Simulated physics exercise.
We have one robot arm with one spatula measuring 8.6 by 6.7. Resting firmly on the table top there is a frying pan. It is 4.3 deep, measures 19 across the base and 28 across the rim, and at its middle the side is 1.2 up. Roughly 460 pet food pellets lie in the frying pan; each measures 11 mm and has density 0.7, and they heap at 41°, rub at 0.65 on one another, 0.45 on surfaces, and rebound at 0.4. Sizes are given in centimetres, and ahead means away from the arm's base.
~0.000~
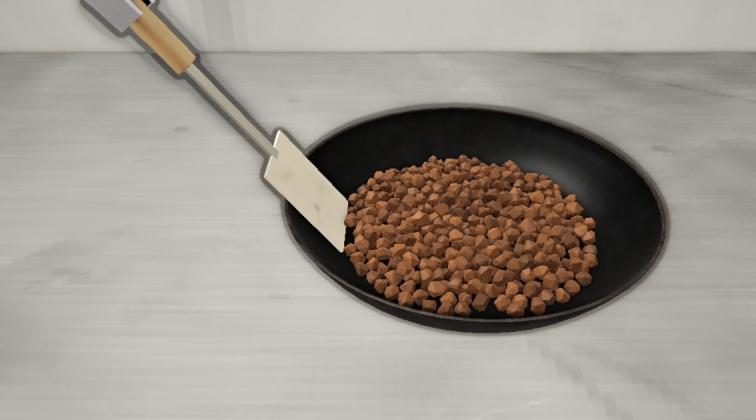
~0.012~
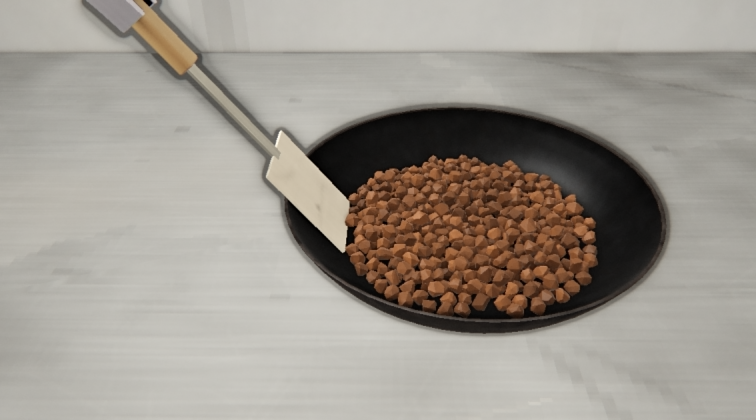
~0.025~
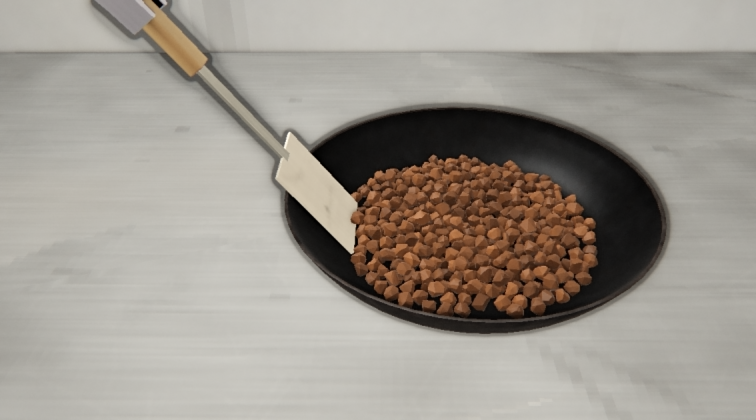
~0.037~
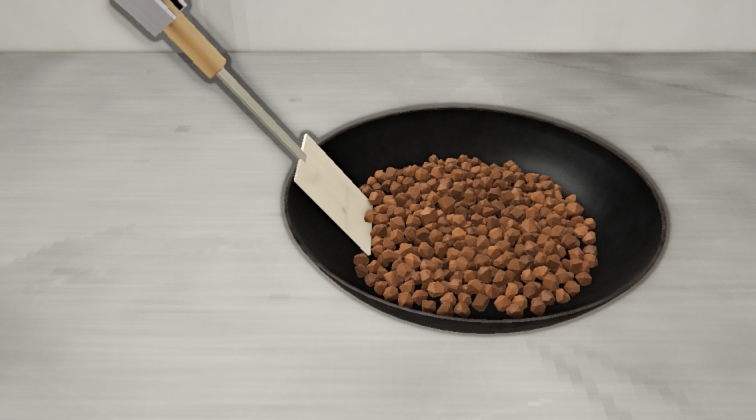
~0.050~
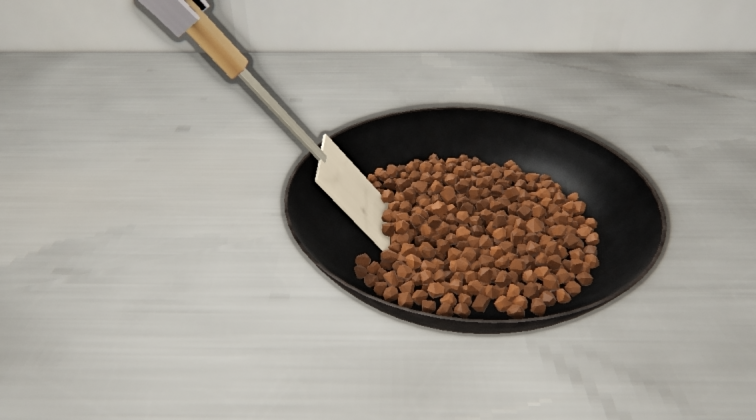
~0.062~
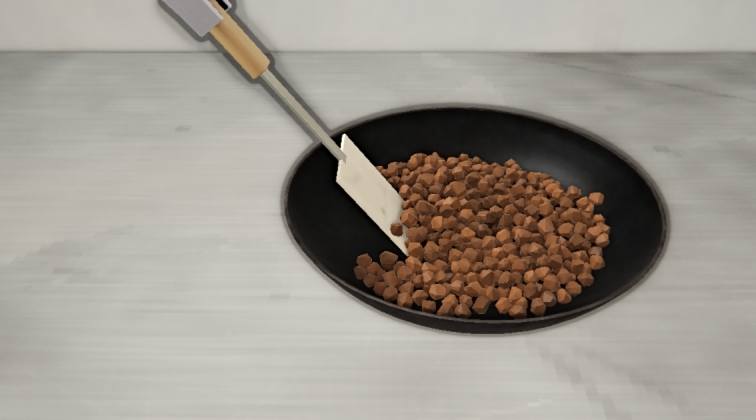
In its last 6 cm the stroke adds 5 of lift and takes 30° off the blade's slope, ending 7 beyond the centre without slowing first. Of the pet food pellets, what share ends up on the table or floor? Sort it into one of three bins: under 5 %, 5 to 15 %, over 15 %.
Bin: 5 to 15 %.
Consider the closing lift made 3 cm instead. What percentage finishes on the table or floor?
Result: Approx. 5 %.
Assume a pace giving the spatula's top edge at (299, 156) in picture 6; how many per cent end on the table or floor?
Estimate: Close to 0 %.
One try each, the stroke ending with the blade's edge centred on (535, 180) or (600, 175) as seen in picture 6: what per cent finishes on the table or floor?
10 % and 15 %.
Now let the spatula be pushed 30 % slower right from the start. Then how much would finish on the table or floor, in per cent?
Then about 5 per cent.
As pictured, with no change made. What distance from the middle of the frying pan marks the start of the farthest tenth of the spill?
I reckon it's some 50 centimetres.
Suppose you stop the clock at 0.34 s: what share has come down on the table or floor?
Share at that moment: Roughly 8 %.
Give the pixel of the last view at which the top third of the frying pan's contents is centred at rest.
Pixel position: Approx. (585, 211).
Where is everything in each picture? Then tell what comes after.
The first picture shows the spatula top edge at (272, 152), sloping 53°; upper third of the load around (465, 216), from x 350 to 590, top at y 160; 460 in the frying pan.
The second picture shows the spatula top edge at (274, 152), sloping 53°; upper third of the load around (465, 216), from x 350 to 590, top at y 160.
The third picture shows the spatula top edge at (283, 154), sloping 53°; upper third of the load around (464, 215), from x 355 to 590, top at y 160.
The fourth picture shows the spatula top edge at (301, 156), sloping 53°; upper third of the load around (458, 214), from x 355 to 590, top at y 160.
The fifth picture shows the spatula top edge at (321, 156), sloping 53°; upper third of the load around (462, 210), from x 355 to 595, top at y 160.
The sixth picture shows the spatula top edge at (341, 156), sloping 53°; upper third of the load around (467, 206), from x 360 to 605, top at y 160; 460 in the frying pan.
After 0.09 s, sloping 53°, highest piece 9 above the table; 460 in the frying pan.
After 0.12 s, sloping 44°, highest piece 11 above the table; 459 in the frying pan, 1 on the blade or in flight.
After 0.34 s, sloping 23°, highest piece 6 above the table; 417 in the frying pan, 40 on the table or floor, 3 on the blade or in flight.
After 1.39 s, sloping 23°, highest piece 5 above the table; 417 in the frying pan, 43 on the table or floor.
In the end, 417 in the frying pan, 43 on the table or floor. That is 9 % on the table or floor.
